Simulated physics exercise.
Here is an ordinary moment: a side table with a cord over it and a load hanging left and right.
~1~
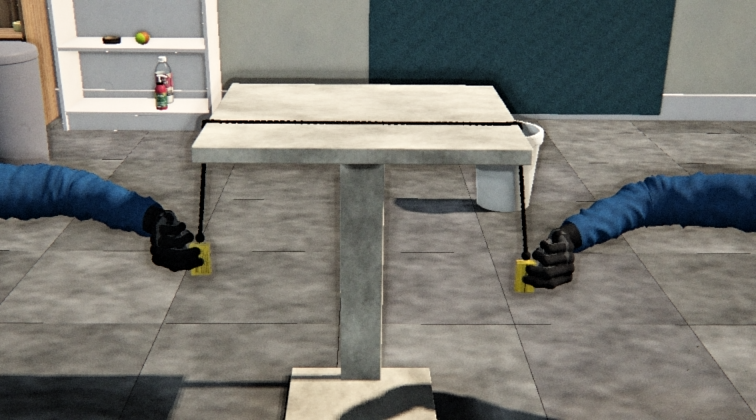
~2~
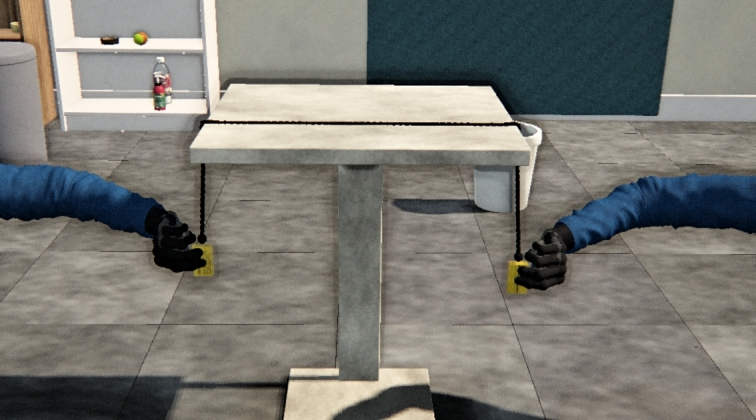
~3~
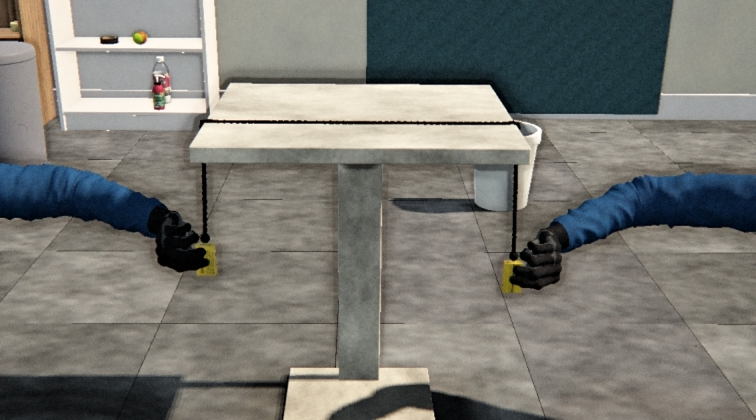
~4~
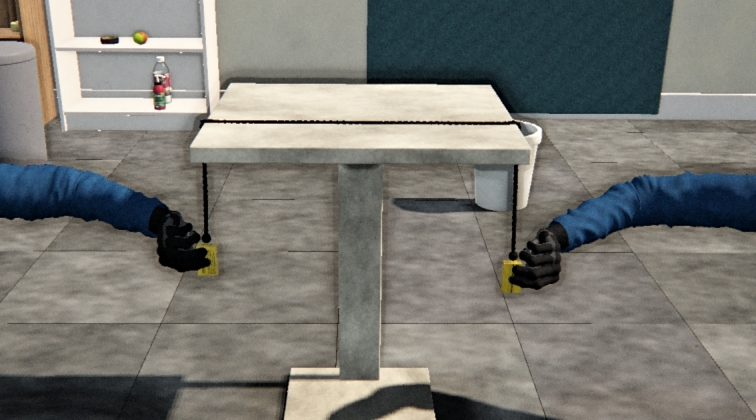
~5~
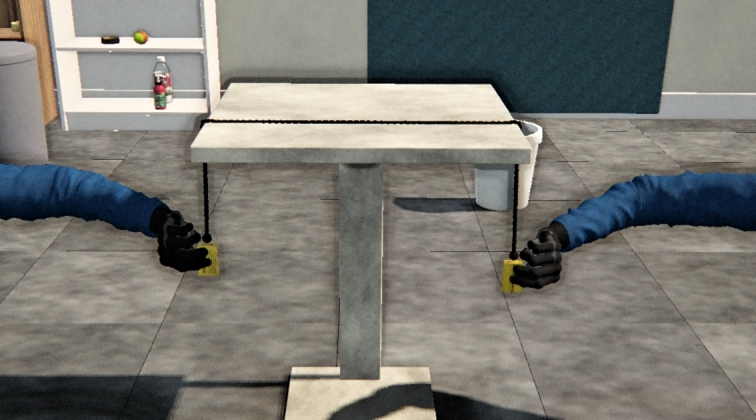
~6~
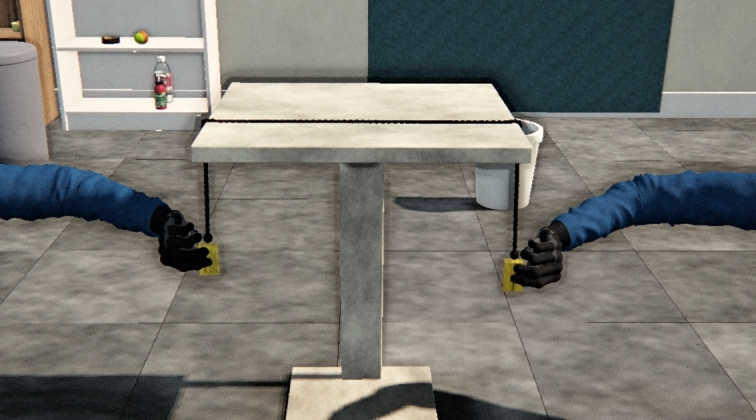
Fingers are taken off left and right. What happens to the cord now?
The cord remains at rest.
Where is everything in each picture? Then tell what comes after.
The first picture shows left matchbox (201, 259); right matchbox (525, 276); cord over the top (376, 123).
The second picture shows left matchbox (203, 260); right matchbox (517, 277).
The third picture shows left matchbox (206, 260); right matchbox (513, 277).
The fourth picture shows left matchbox (207, 260); right matchbox (512, 277).
The fifth picture shows left matchbox (208, 259); right matchbox (512, 276).
The sixth picture shows left matchbox (209, 259); right matchbox (513, 275); cord over the top (375, 122).
Then, 0.74 s after the last picture, left matchbox hanging as before near (215, 259); right matchbox hanging as before near (505, 275).
Then, 1.38 s after the last picture, left matchbox hanging as before near (216, 259); right matchbox hanging as before near (508, 275).
At rest, left matchbox hanging as before near (212, 259); right matchbox hanging as before near (507, 275). The cord stays as it is.
